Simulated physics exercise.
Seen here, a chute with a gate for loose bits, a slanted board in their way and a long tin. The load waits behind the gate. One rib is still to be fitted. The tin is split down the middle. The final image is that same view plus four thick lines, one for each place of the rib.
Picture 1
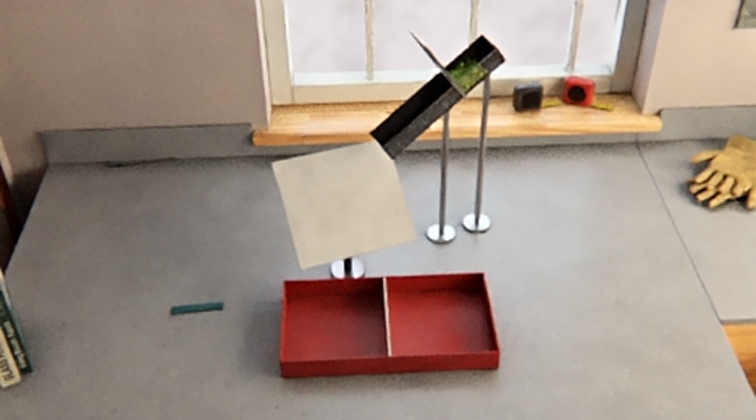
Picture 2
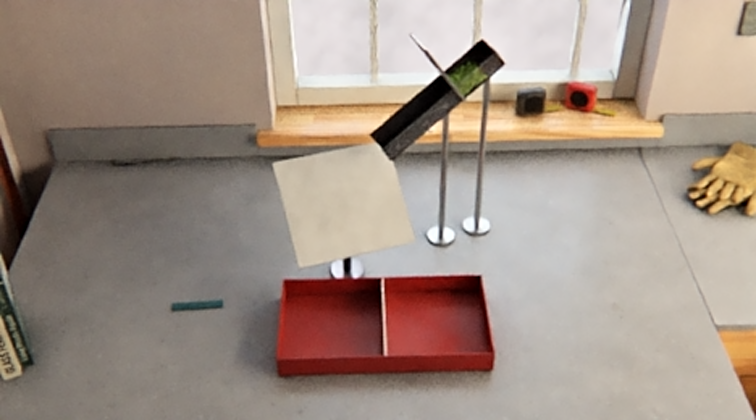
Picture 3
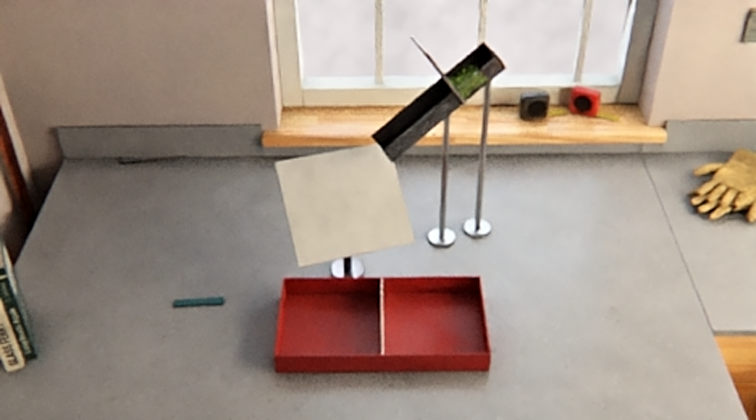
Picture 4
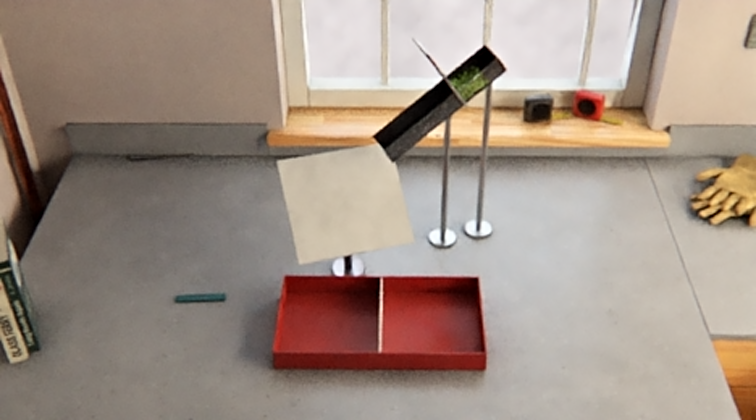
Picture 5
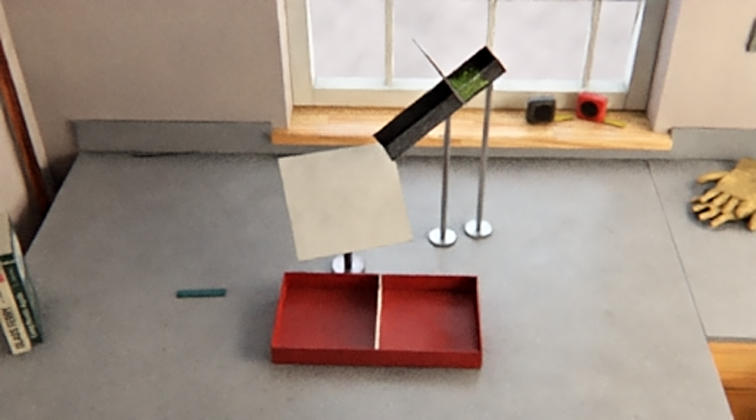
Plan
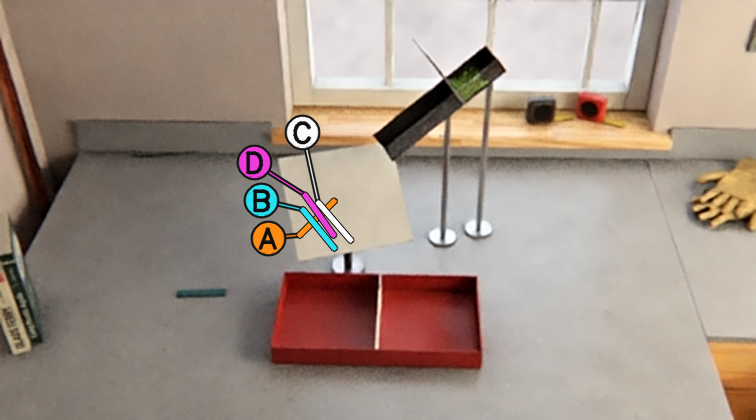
To begin with, green bits sit behind a raised-looking gate high in a dark sloping chute, above a pale slanted board and a long red tin split down the middle. The view drifts very slightly, while the bits, chute, board and tin stay in place throughout.
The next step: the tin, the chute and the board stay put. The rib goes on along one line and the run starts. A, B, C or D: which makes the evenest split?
C.
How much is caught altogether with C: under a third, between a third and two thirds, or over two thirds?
Over two thirds.
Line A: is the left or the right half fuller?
The left half.
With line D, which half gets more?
More lands on the left.
On the marked copy, line A from (334, 201) to (299, 235); line B from (302, 209) to (334, 248); line C from (318, 202) to (350, 240); line D from (305, 195) to (333, 235).
With A, of what is caught, almost all in the left half, about a tenth in the right.
With B, of what is caught, almost all in the left half, about a tenth in the right.
With C, of what is caught, roughly a third in the left half, roughly two thirds in the right.
With D, of what is caught, almost all in the left half, about a tenth in the right.
